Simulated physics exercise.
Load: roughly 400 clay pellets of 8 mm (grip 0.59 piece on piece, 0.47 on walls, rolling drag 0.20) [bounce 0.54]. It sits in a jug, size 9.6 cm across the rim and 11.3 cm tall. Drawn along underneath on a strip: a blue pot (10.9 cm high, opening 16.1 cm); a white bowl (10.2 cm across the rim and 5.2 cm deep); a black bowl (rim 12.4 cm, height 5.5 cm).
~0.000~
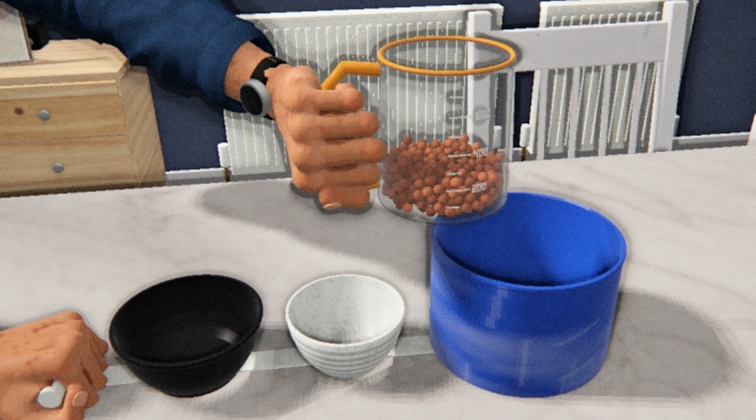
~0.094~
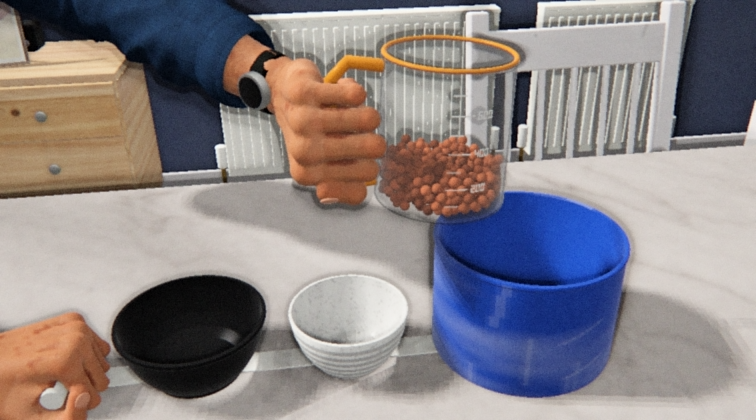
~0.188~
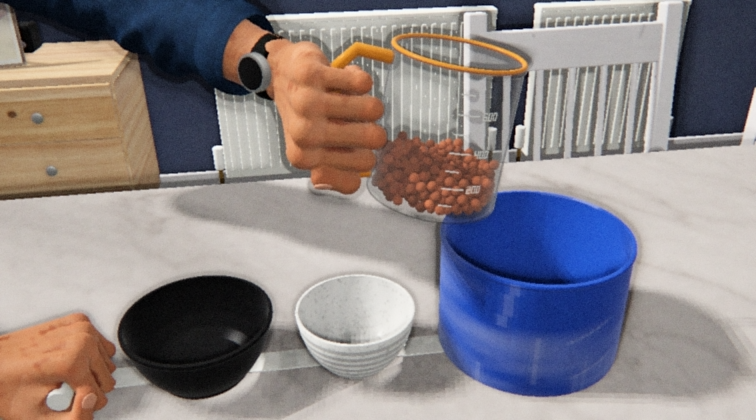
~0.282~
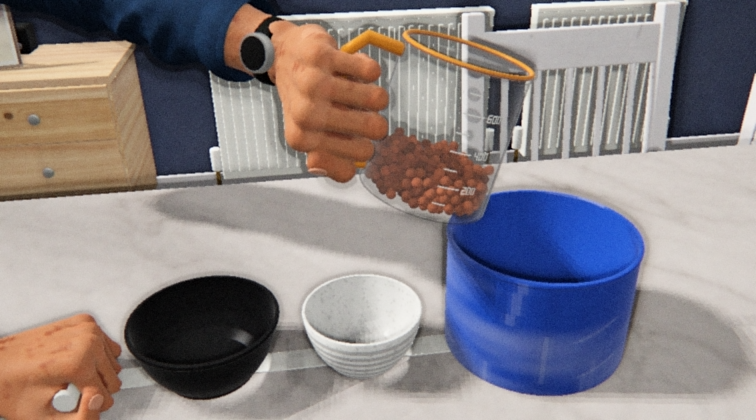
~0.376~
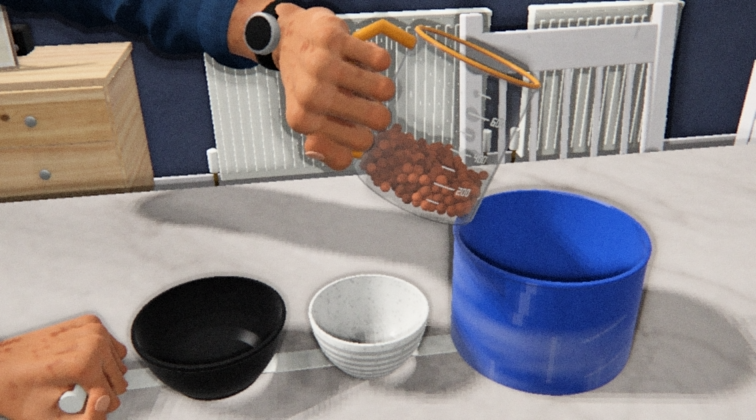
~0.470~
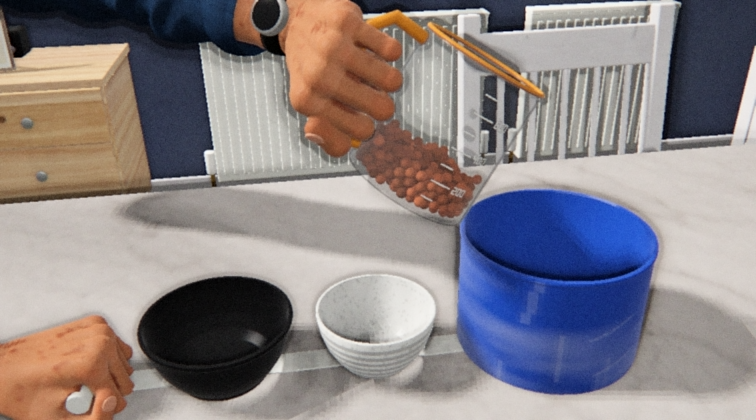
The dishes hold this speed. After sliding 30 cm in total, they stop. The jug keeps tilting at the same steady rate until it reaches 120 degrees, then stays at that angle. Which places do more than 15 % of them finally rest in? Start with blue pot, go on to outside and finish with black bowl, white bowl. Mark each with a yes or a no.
Marks: Blue pot no, outside everything yes, black bowl no, white bowl yes.
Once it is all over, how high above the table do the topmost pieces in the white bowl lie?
4.0 cm, give or take.
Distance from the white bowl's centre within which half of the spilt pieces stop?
I'd say close to 10 cm.
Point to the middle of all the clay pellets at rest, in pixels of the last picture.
Centre, last frame: Approx. (660, 313) px.
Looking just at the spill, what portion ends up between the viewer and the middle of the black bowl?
I'd say somewhere near 60 in a hundred.
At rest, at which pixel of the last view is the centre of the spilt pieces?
Near pixel (598, 350).
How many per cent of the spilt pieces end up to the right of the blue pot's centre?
I'd estimate some 0 per cent.
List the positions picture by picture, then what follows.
The first frame shows jug at (445, 98); tilt 0 degrees; dishes slid 0.0 cm; lip at (510, 51); top of the load at (449, 143); blue pot at (526, 234); white bowl at (345, 308); black bowl at (188, 315).
The second frame shows jug at (446, 97); tilt 3 degrees; dishes slid 0.3 cm; lip at (513, 53); top of the load at (448, 144).
The third frame shows jug at (451, 93); tilt 10 degrees; dishes slid 0.9 cm; low side right; lip at (521, 61); top of the load at (408, 143).
The fourth frame shows jug at (457, 90); tilt 17 degrees; dishes slid 1.5 cm; low side right; lip at (528, 70); top of the load at (404, 140).
The fifth frame shows jug at (463, 88); tilt 24 degrees; dishes slid 2.1 cm; low side right; lip at (533, 79); top of the load at (388, 135).
The sixth frame shows jug at (470, 86); tilt 32 degrees; dishes slid 2.6 cm; low side right; lip at (536, 90); top of the load at (386, 130); blue pot at (557, 230); white bowl at (376, 307); black bowl at (216, 317). It turns about 75 degrees a second.
After 1.89 s, tilt 120 degrees; jug 35 %, white bowl 20 %, outside 20 %, in the air 20 %; middle of all pieces on or above the table near (489, 256).
After 3.08 s, tilt 120 degrees; white bowl 65 %, outside 35 %; middle of all pieces on or above the table near (565, 325).
After 4.17 s, tilt 120 degrees; white bowl 65 %, outside 35 %; middle of all pieces on or above the table near (616, 320).
After 5.21 s, tilt 120 degrees; white bowl 65 %, outside 35 %; middle of all pieces on or above the table near (644, 316).
In the end, at 5.4 s, jug 0 %, black bowl 0 %, white bowl 65 %, outside 35 %, blue pot 0 %.
